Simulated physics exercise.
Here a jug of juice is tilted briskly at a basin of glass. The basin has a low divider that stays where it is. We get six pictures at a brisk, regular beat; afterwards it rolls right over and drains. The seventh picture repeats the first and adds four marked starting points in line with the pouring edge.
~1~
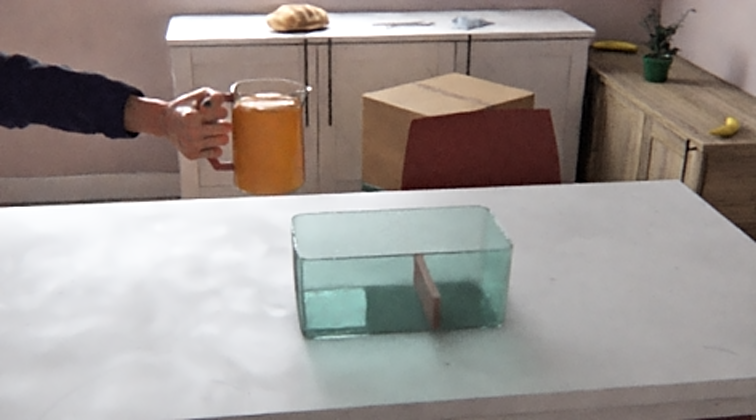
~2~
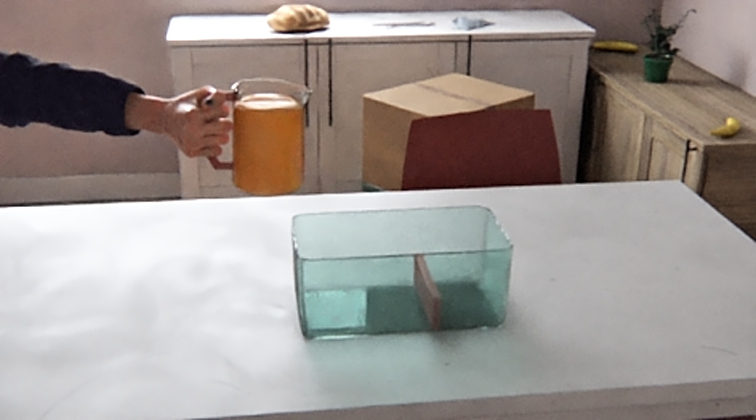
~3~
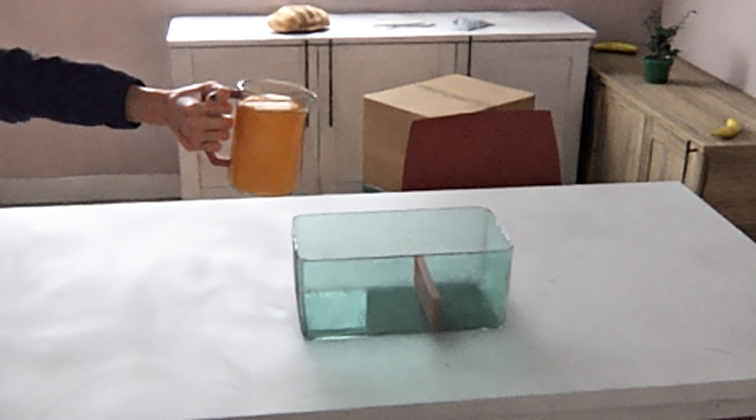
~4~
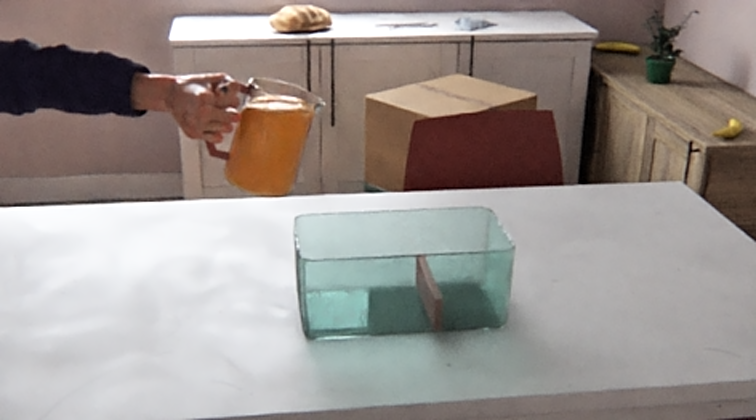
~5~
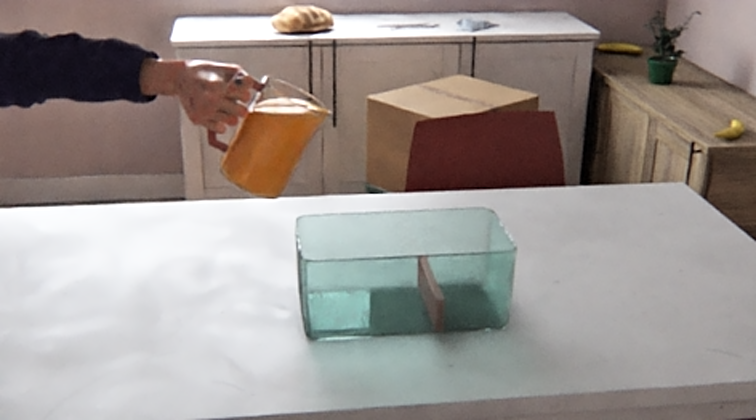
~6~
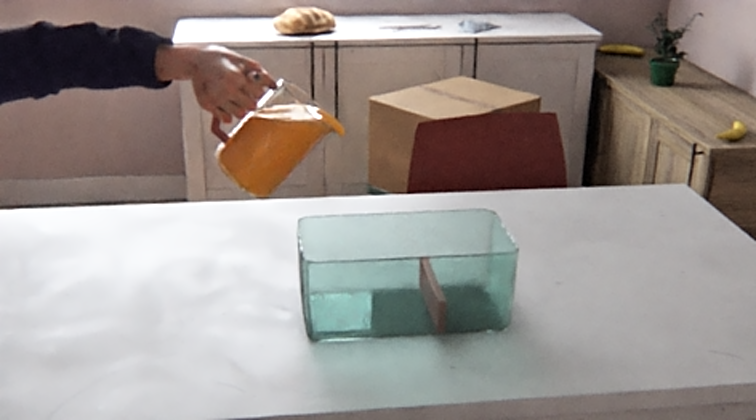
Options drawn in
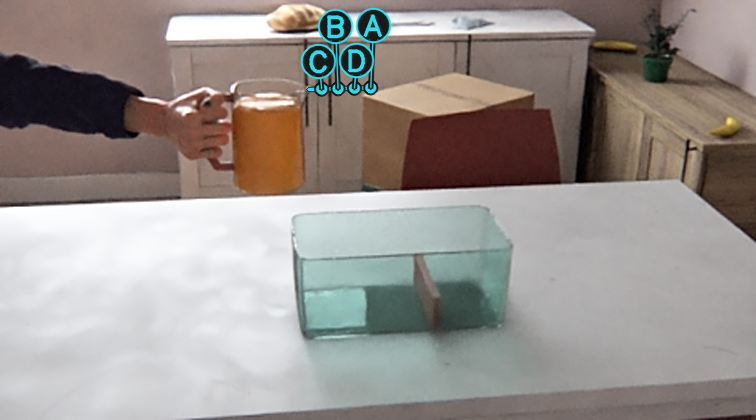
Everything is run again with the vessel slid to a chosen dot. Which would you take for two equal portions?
Take A.
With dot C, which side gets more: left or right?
More ends on the left.
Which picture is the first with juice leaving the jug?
In picture 6.
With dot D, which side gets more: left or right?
More ends on the left.
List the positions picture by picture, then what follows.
Upright, lip at (308, 89); basin from (300, 336) to (504, 323); top of the wall at (427, 274); nothing has left yet.
Upright, lip at (310, 91); nothing has left yet.
Tipped about 8°, lip at (315, 96); nothing has left yet.
Tipped about 17°, lip at (323, 103); nothing has left yet.
Tipped about 28°, lip at (331, 115); nothing has left yet.
Tipped about 42°, lip at (337, 130); juice is over the lip, down to (337, 130).
On the marked copy, A at (370, 87); B at (338, 88); C at (321, 89); D at (354, 88).
If A is chosen, about 51 % ends left of the wall and 48 % right of it.
If B is chosen, about 91 % ends left of the wall and 4 % right of it; 5 % is lost outside.
If C is chosen, about 92 % ends left of the wall and 5 % right of it; 3 % is lost outside.
If D is chosen, about 82 % ends left of the wall and 13 % right of it; 6 % is lost outside.
